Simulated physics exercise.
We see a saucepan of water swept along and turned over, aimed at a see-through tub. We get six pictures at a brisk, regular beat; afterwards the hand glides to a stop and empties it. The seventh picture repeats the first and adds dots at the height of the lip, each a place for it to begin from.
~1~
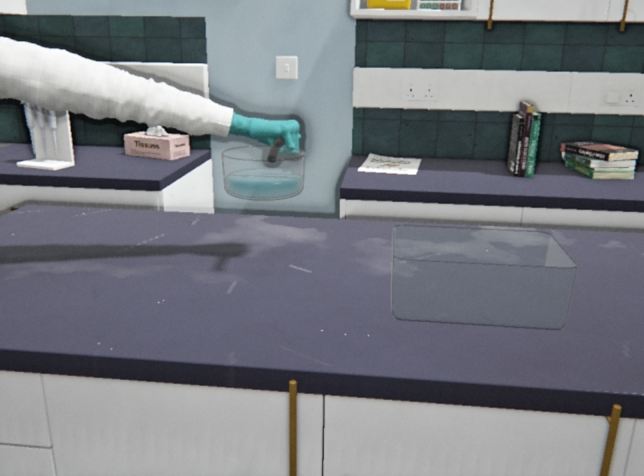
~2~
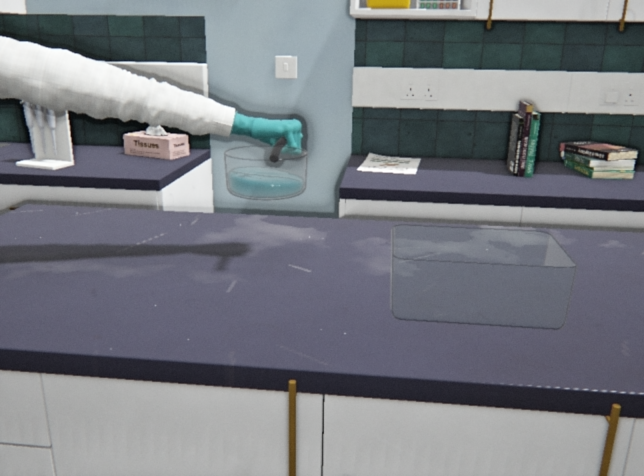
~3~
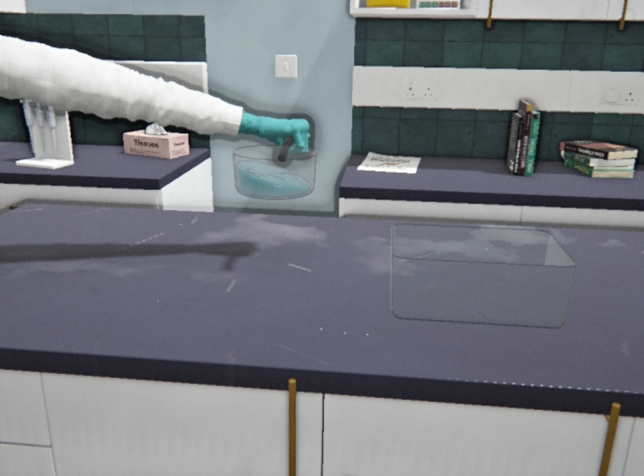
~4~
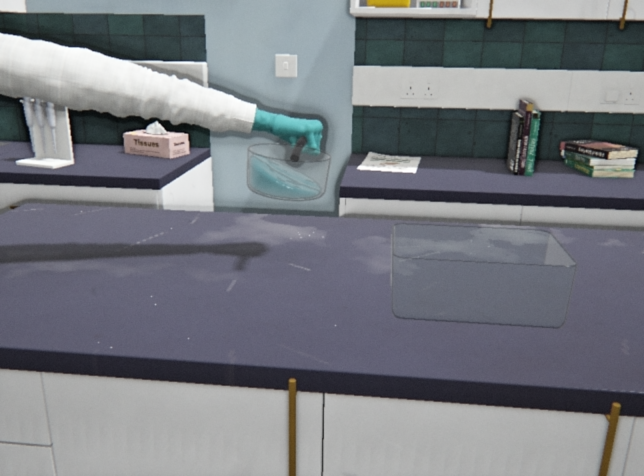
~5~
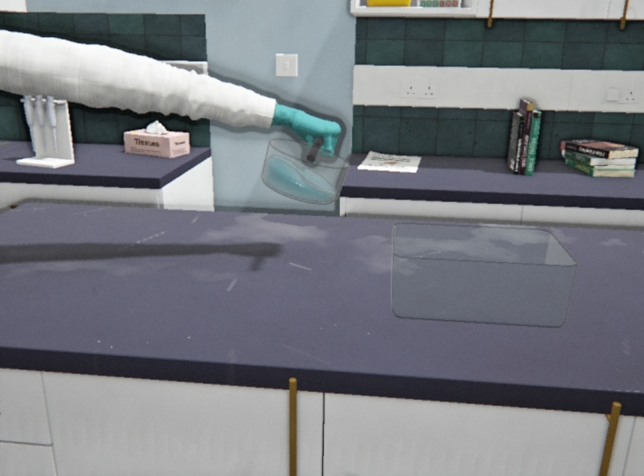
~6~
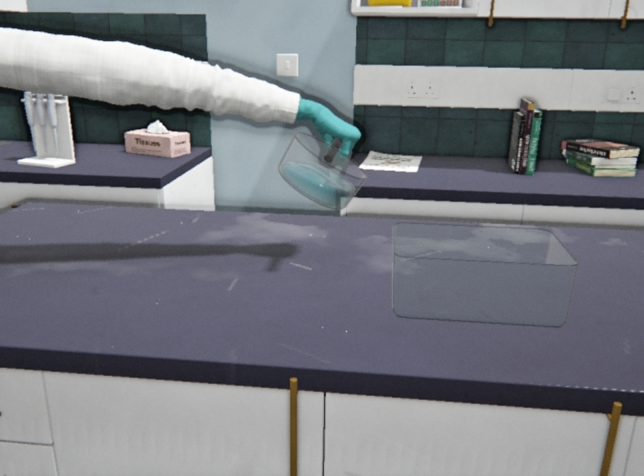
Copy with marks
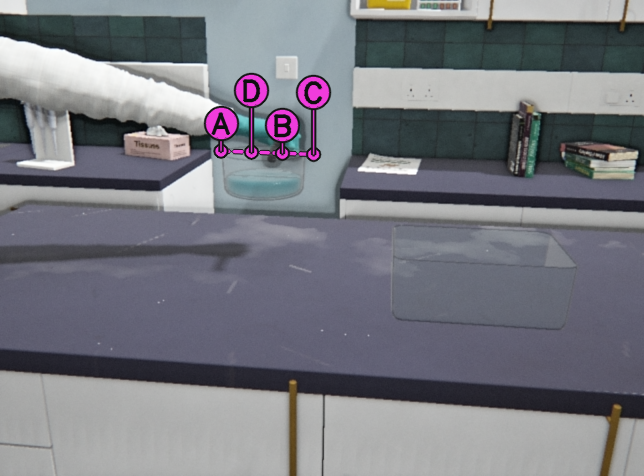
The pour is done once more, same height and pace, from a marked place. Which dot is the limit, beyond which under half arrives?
Use place B.
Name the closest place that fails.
Place D.
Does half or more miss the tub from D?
Yes, it does.
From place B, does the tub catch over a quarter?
Yes, clearly.
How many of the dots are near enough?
Two of the four.
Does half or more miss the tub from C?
No.
In magenta, A at (221, 151); B at (282, 153); C at (313, 154); D at (251, 152).
Choosing A, about 0 % lands in the tub, 98 % falls short.
Choosing B, about 65 % lands in the tub, 28 % falls short and 7 % goes beside or beyond.
Choosing C, about 84 % lands in the tub, 9 % falls short and 7 % goes beside or beyond.
Choosing D, about 30 % lands in the tub, 67 % falls short and 4 % goes beside or beyond.
